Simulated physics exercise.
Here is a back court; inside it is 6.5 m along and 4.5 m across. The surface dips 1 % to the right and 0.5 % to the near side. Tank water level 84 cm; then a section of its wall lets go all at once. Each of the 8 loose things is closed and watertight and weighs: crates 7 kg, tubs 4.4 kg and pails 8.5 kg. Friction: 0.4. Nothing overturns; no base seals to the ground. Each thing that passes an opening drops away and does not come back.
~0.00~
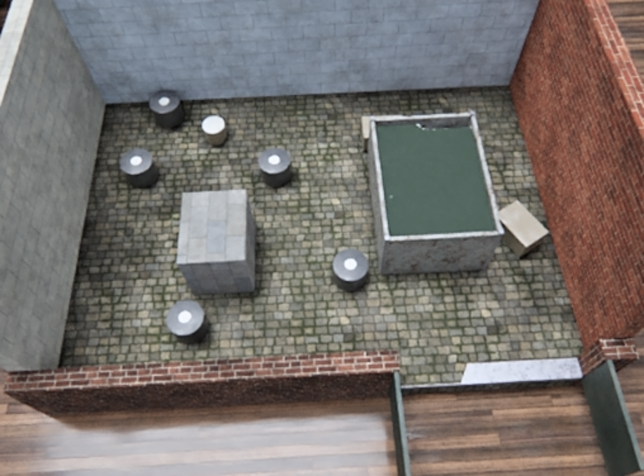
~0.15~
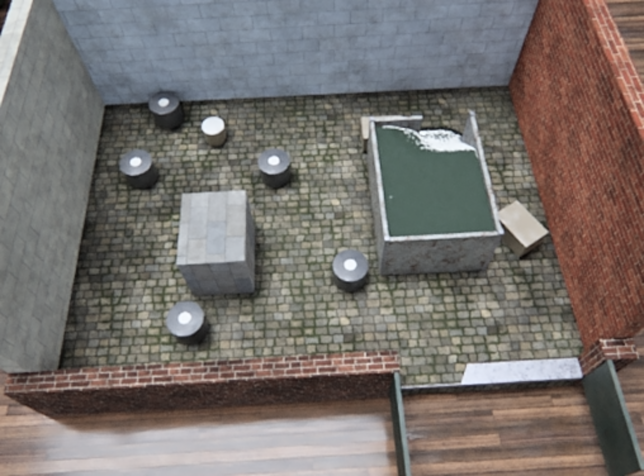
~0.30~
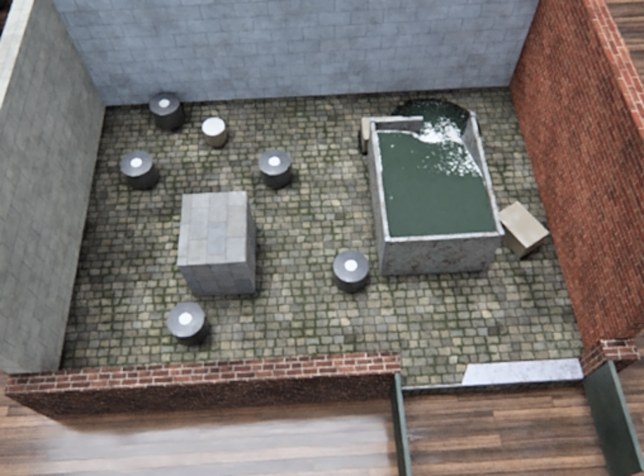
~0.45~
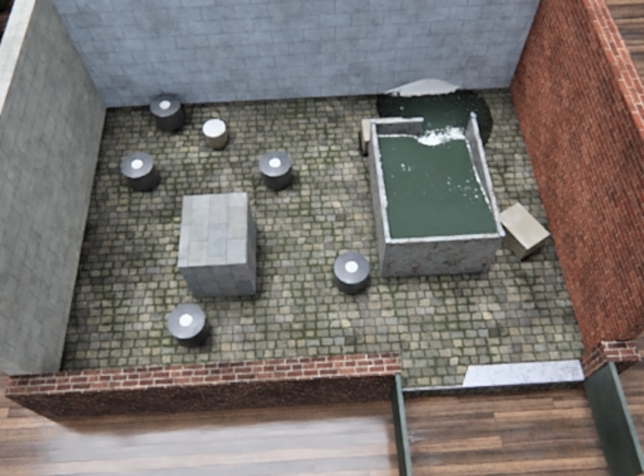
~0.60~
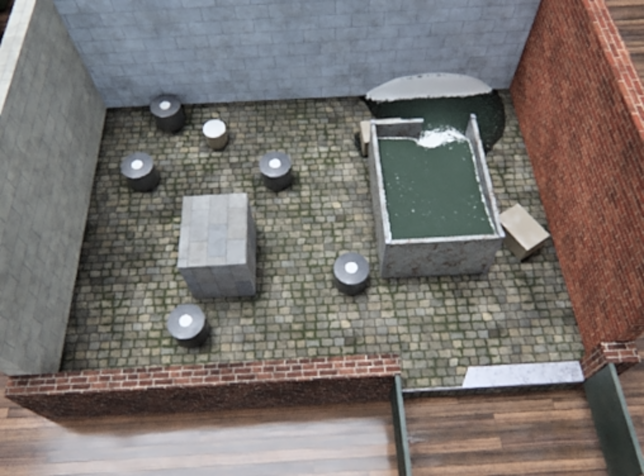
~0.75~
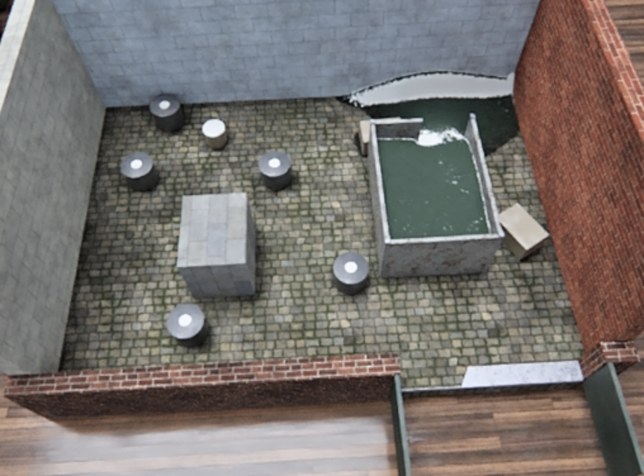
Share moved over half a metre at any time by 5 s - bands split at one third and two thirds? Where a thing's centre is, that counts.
Share: One to two thirds.
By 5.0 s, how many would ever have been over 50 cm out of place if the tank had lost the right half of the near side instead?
Then the count would be 0.
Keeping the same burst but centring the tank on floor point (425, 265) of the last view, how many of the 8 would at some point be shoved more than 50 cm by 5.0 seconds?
6.
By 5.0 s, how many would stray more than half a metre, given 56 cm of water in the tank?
So the tally would be 3.
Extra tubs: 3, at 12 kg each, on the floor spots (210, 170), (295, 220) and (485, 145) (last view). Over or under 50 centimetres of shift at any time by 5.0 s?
In order: Beyond it, within it, beyond it.
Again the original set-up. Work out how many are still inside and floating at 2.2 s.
Total: 0.
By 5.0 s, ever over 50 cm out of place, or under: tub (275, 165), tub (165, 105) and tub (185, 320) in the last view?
One by one: Above the line; above the line; below the line.
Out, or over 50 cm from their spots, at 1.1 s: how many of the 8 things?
By my tally, 0.
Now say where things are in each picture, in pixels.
A crate at (383, 126) rests on the ground; a crate at (521, 223), on the bottom; 2.3 m2 under water; 0 of 8 have shifted, in the first frame.
A crate at (383, 127) rests on the ground; a crate at (521, 223) rests on the ground; water covers 2.8 m2; 0 of 8 have shifted, in the second frame.
A crate at (383, 127), on the bottom; a crate at (522, 224), on the bottom; 3.6 m2 under water; 0 of 8 have shifted, in the third frame.
A crate at (383, 129) rests on the ground; a crate at (522, 225), on the bottom; water covers 4.3 m2; 0 of 8 have shifted, in the fourth frame.
A crate at (382, 130), on the bottom; a crate at (522, 226), on the bottom; 4.6 m2 under water; 0 of 8 have shifted, in the fifth frame.
A crate at (382, 130) rests on the ground; a crate at (522, 226), on the bottom; 5.0 m2 under water; 0 of 8 have shifted, in the sixth frame.
After 1.1 s 0 of 8 are over 50 cm from their spots; 0 afloat.
After 2.2 s 1 of 8 are over 50 cm from their spots; 0 afloat.
After 3.5 s 4 of 8 are over 50 cm from their spots; 3 afloat.
After 5.0 s 5 of 8 are over 50 cm from their spots, and 5 have been at some point; 3 afloat.
